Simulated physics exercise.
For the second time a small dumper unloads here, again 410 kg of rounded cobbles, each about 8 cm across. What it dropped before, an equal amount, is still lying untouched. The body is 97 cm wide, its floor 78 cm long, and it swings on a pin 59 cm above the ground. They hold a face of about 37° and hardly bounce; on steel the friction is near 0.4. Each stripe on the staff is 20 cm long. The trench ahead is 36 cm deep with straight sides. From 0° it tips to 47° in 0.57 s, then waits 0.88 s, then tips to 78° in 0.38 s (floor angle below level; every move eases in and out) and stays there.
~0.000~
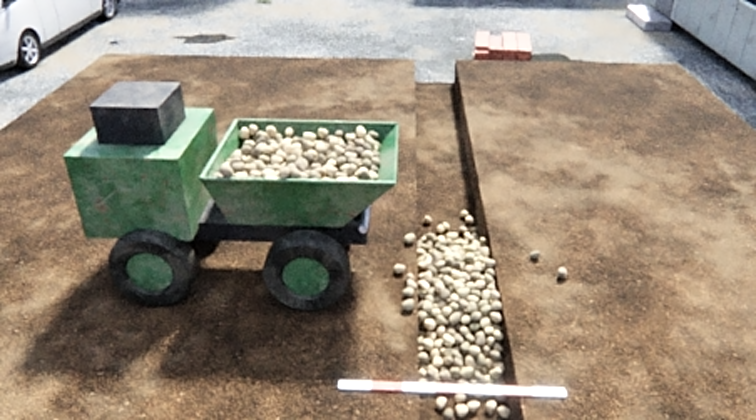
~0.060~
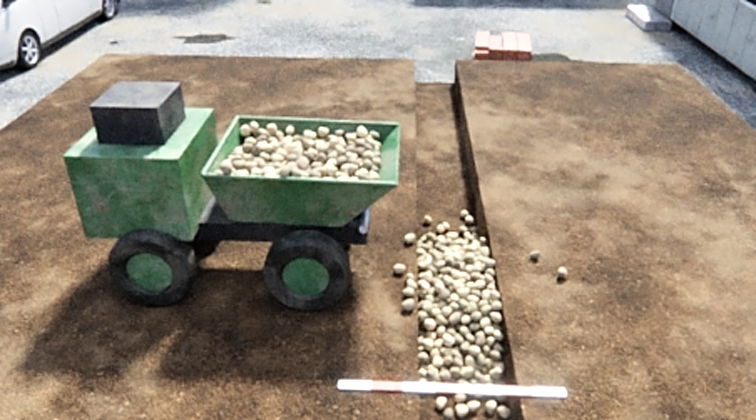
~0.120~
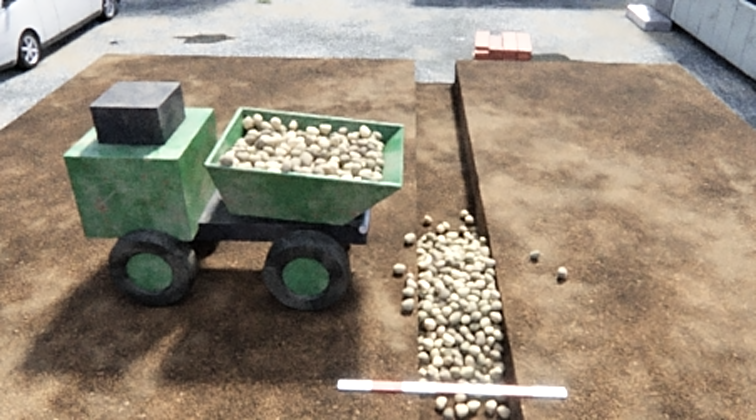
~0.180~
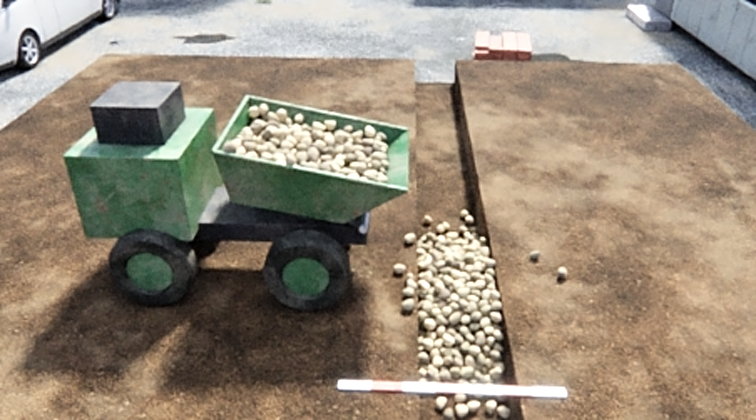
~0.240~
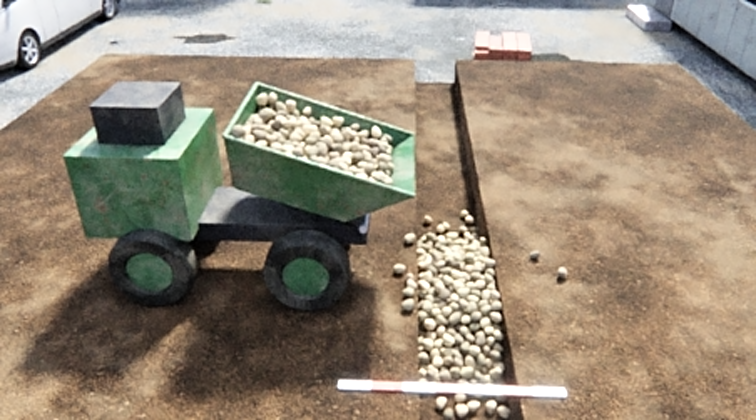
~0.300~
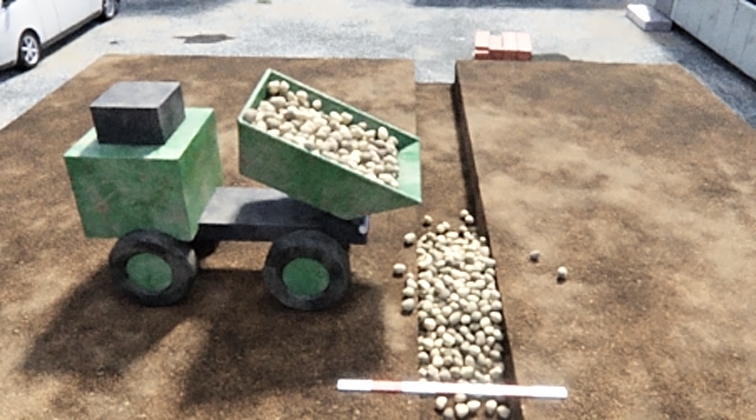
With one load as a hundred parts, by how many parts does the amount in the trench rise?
Roughly 67 per cent of a load more.
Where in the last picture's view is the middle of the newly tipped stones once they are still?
Their middle is at about (481, 269).
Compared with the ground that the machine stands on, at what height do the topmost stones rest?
Some 24 cm above that level.
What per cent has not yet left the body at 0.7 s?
It holds some 100 per cent.
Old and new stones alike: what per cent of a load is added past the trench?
Some 35 per cent of a load.
After 0.4 s the floor is at 40°; in per cent of one load, 100 in the body, 1 short of the trench, 99 in the trench; the foremost stones are at (505, 270).
After 0.7 s the floor is at 47°; in per cent of one load, 100 in the body, 1 short of the trench, 99 in the trench; the foremost stones are at (505, 270).
After 2.3 s the floor is at 78°; in per cent of one load, 15 in the body, 1 short of the trench, 168 in the trench, 17 past the trench; the foremost stones are at (627, 281).
After 4.8 s the floor is at 78°; in per cent of one load, 0 in the body, 1 short of the trench, 166 in the trench, 34 past the trench; the foremost stones are at (644, 265). Net gain in the trench, 67.
